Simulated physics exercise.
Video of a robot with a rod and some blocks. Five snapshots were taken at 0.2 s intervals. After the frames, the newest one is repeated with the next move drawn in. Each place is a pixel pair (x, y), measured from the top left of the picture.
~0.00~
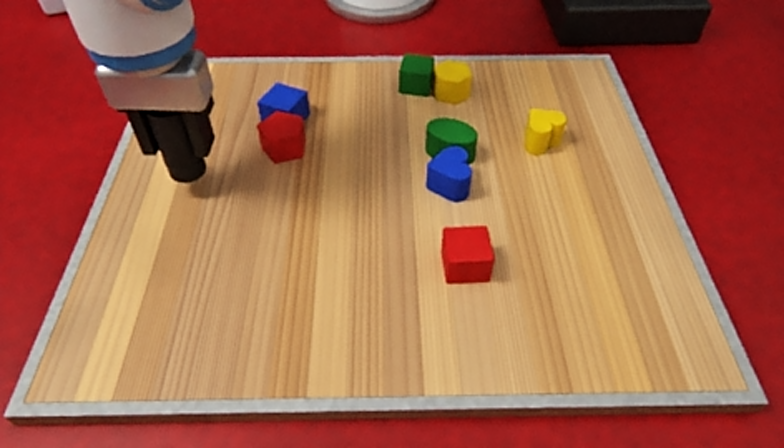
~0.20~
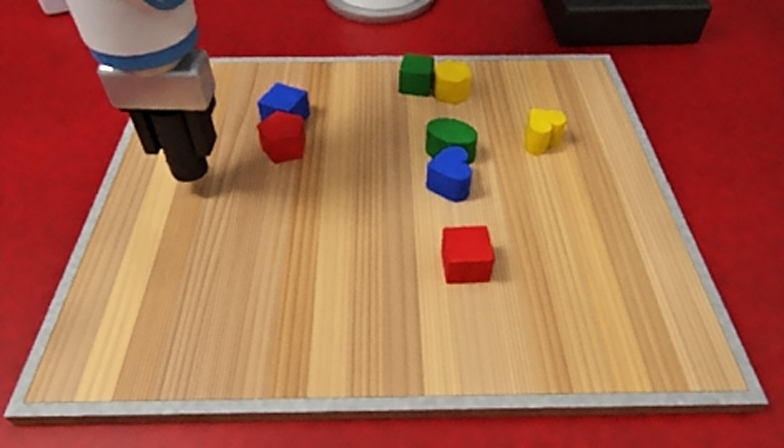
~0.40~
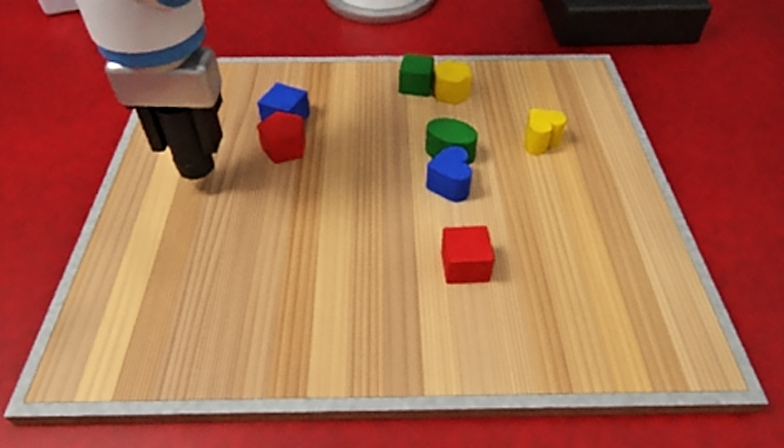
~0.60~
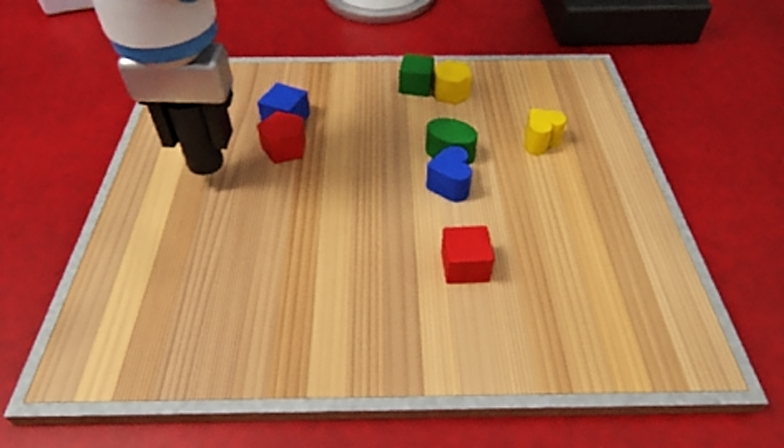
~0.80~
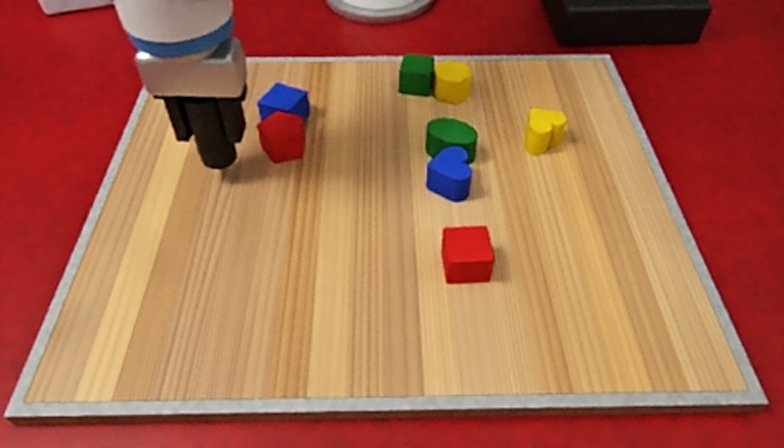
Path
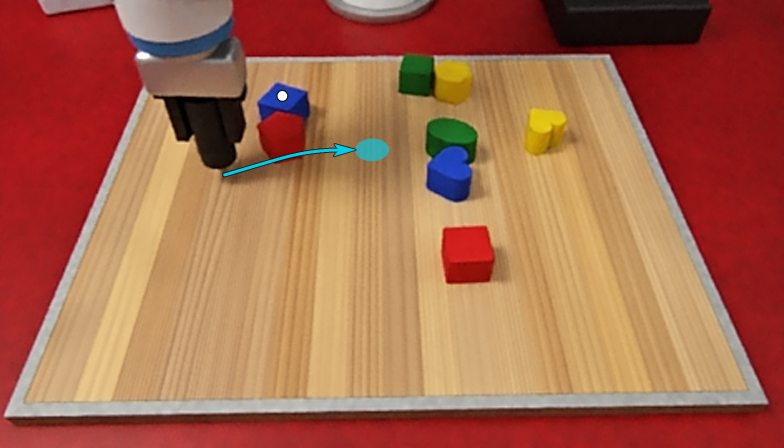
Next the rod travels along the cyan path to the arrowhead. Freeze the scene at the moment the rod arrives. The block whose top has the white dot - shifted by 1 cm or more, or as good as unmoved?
It gets displaced.
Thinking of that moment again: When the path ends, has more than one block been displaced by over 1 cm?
I believe so.
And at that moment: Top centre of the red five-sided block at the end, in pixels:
In the picture, it is at (328, 104).
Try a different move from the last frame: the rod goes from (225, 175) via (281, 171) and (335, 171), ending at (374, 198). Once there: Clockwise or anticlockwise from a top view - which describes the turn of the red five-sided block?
In a top view, it turns counterclockwise.
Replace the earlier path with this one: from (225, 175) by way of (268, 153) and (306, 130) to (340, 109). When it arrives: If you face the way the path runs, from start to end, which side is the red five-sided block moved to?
It is displaced to the right.
Path on the board, from (225, 175) over (298, 154) to (372, 150); the dot is on the blue four-sided block.
On the path given first. One third of the way, rod at (271, 144); red five-sided block at (298, 119); blue four-sided block at (286, 93), turned 20° anticlockwise.
Two thirds of the way, rod at (321, 134); red five-sided block at (328, 104), turned 55° anticlockwise; blue four-sided block at (291, 89), turned 45° anticlockwise.
At the end, rod at (372, 133); red five-sided block at (328, 104), turned 60° anticlockwise; blue four-sided block at (291, 89), turned 45° anticlockwise; green oval block in place.
